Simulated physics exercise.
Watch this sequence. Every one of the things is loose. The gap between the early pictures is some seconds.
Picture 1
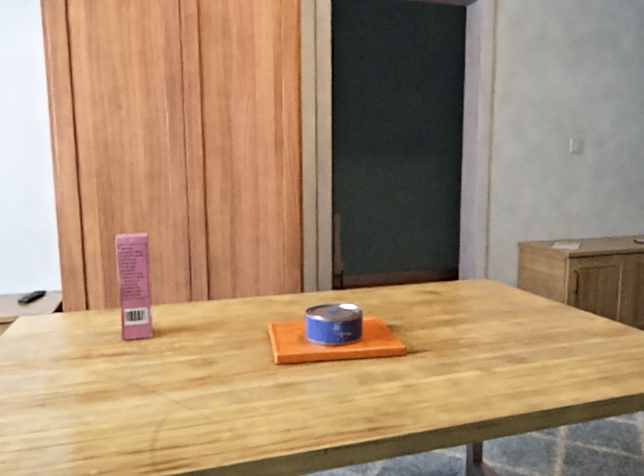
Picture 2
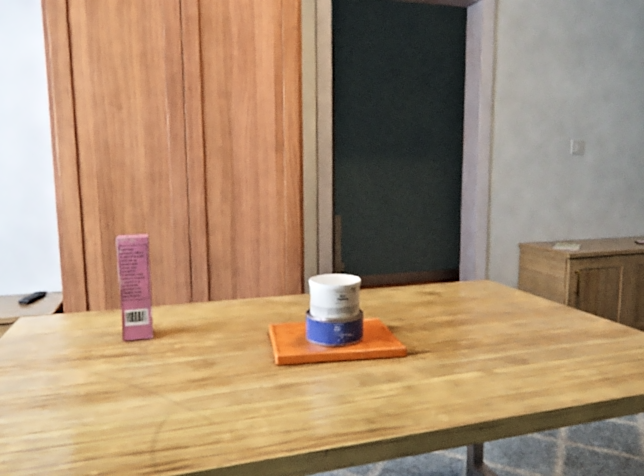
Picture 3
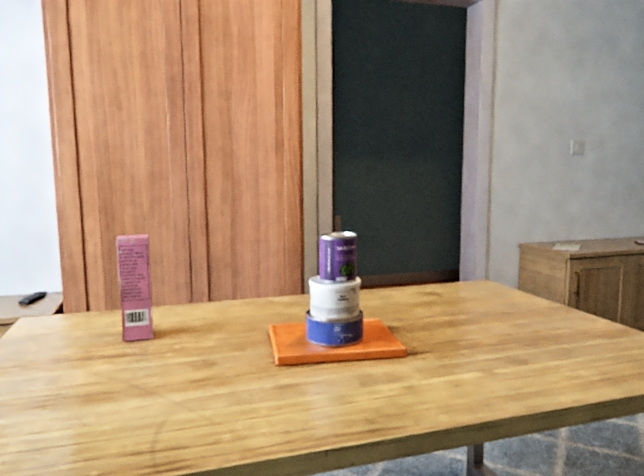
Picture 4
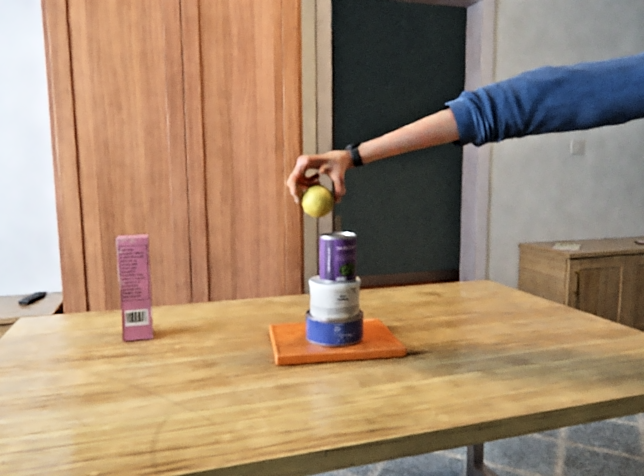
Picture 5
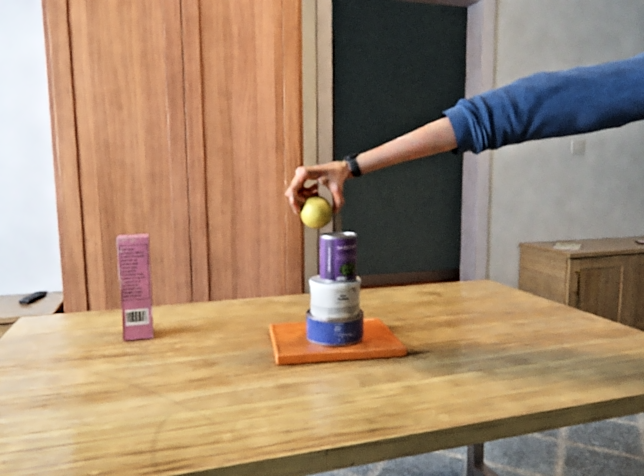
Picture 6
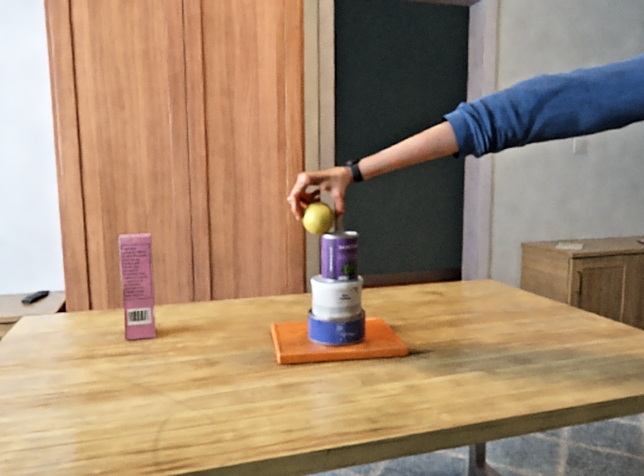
A blue tub on an orange tray was topped by a white tub, then a purple can, before a hand lowered a yellow lemon onto the stack, still holding it, beside a pink carton.
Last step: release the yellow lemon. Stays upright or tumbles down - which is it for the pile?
The pile tumbles down.
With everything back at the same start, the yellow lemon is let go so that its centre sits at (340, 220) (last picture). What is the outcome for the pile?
What happens next is that it remains steady.
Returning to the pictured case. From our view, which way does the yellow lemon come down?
Toward the left-hand side.
Then, 0.40 s later than the last frame, yellow lemon now fallen.
Then, 0.50 s later than the last frame, things are still on the move.
Then, 1.00 s later than the last frame, nothing new.
When it is over, fallen, yellow lemon; the other 5 as before. End places, in pixels of the last picture, yellow lemon near (242, 342). The pile gives way.
